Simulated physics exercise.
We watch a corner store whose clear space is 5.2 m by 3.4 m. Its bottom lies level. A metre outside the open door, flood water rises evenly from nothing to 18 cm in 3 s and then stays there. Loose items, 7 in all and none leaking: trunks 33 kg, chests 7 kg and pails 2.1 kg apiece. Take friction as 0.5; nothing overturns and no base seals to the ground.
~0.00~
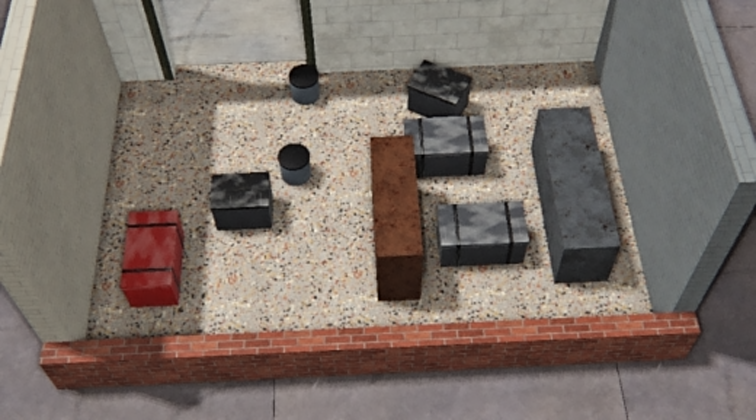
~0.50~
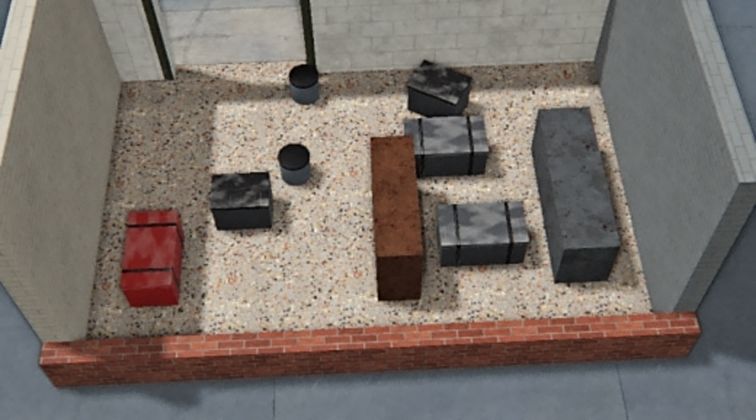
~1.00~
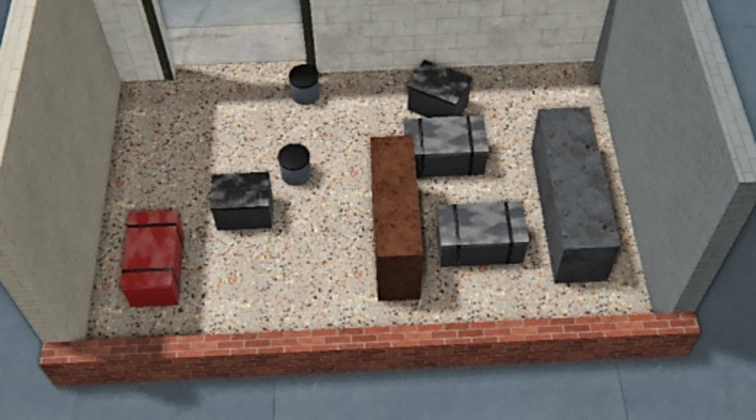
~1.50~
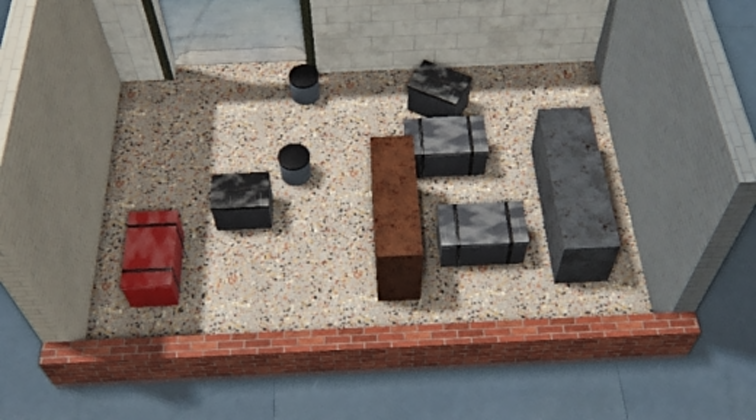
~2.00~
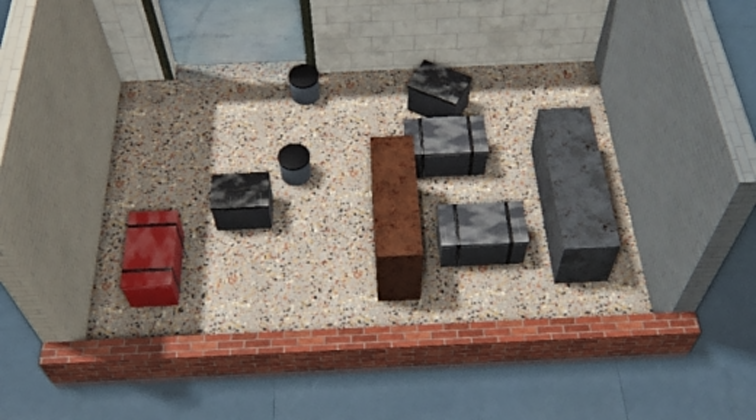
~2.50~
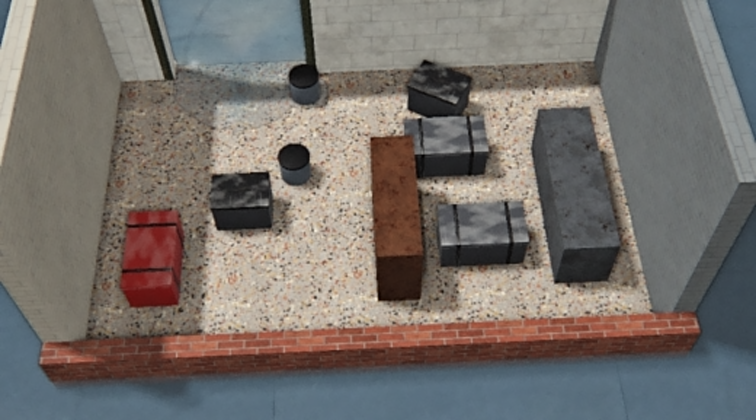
A walled store of trunks and pails stays still as water spreads in through the doorway.
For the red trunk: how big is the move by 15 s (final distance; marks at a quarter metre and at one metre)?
The red trunk gets carried off.
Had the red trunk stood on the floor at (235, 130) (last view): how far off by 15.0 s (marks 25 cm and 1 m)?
It travels far.
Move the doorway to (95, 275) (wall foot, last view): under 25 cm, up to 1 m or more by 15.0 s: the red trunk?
In that case the red trunk ends far away.
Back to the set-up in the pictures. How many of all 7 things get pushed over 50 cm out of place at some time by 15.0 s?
5 of them.
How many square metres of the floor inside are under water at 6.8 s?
Some 11.0 m2.
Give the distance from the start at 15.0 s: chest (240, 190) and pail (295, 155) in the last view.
In that order: 80 cm, 250 cm.
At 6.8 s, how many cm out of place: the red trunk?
About 0 cm.
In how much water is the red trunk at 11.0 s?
About 14 cm.
After 3.5 s the red trunk is near (149, 248), 0.0 m from its start, aground; 0 afloat.
After 6.8 s the red trunk is near (149, 248), 0.0 m from its start, aground; 2 afloat.
After 11.0 s the red trunk is near (223, 243), 0.7 m from its start, afloat; 4 afloat.
After 15.0 s the red trunk is near (360, 306), 2.0 m from its start, afloat; 5 afloat.
